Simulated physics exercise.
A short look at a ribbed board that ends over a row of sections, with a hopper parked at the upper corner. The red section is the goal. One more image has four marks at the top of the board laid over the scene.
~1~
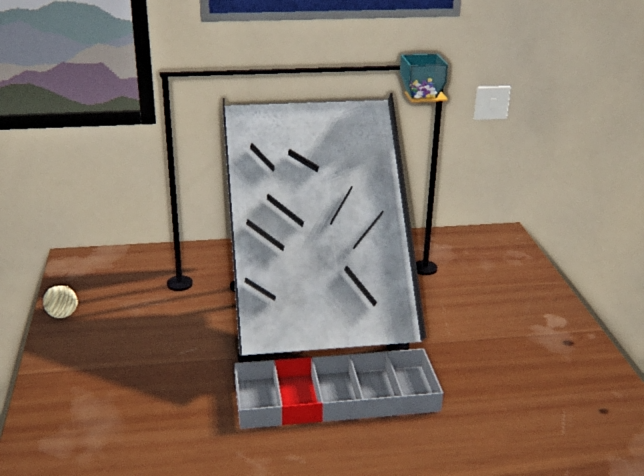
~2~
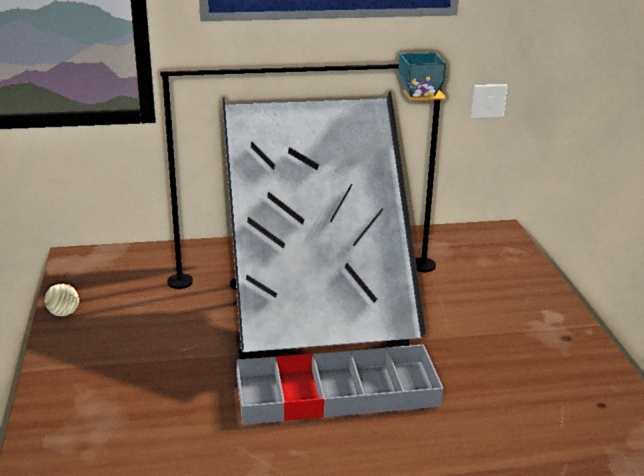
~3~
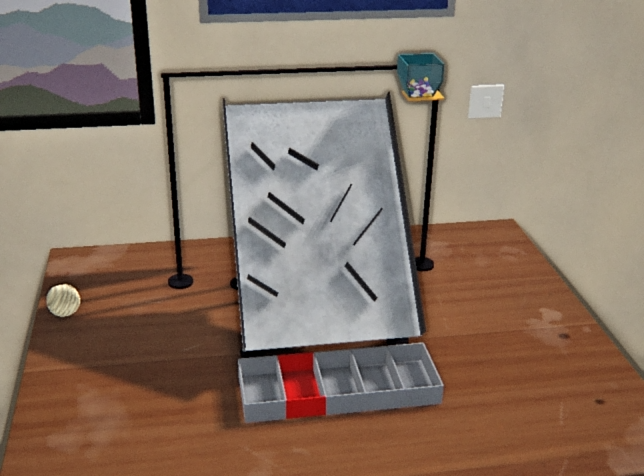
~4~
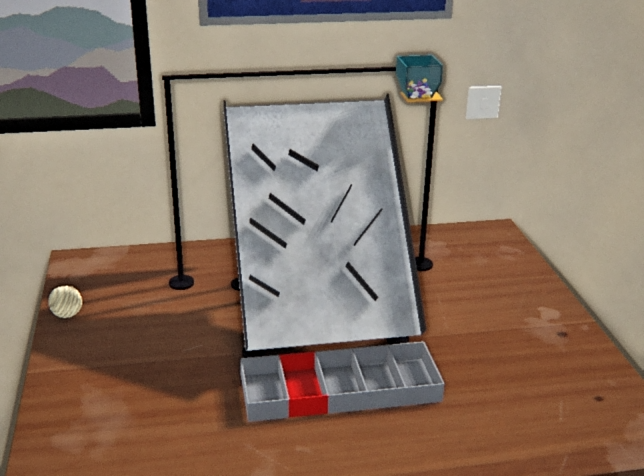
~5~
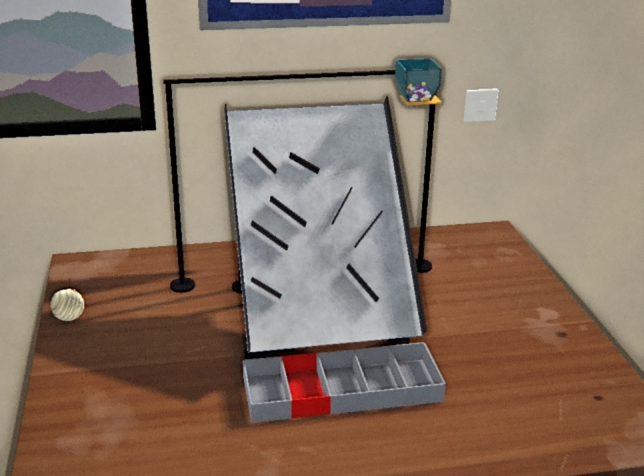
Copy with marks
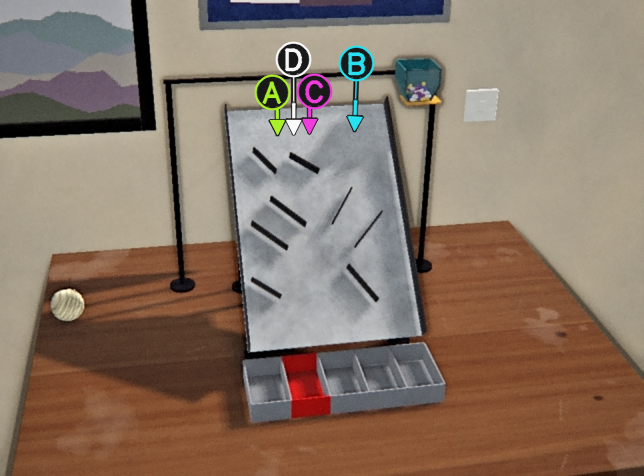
A gray board with dark ribs stands above a row of sections, and nothing noticeably moves.
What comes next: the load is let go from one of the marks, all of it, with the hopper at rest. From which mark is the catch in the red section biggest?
C beats the others.
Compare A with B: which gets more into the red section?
That is mark B.
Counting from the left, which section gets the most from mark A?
The third.
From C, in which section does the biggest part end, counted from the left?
It is the second one.
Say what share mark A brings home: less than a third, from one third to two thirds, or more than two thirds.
Less than a third.
On the marked copy, mark A meets the board at (277, 129); mark B meets the board at (354, 125); mark C meets the board at (309, 128); mark D meets the board at (293, 128).
For mark A, just a few in the red section, almost all in other sections, about a tenth held on the board.
For mark B, roughly a third in the red section, roughly half in other sections, about a tenth outside the box.
For mark C, roughly two thirds in the red section, roughly a quarter in other sections, about a tenth held on the board.
For mark D, roughly a third in the red section, roughly half in other sections, about a tenth held on the board.
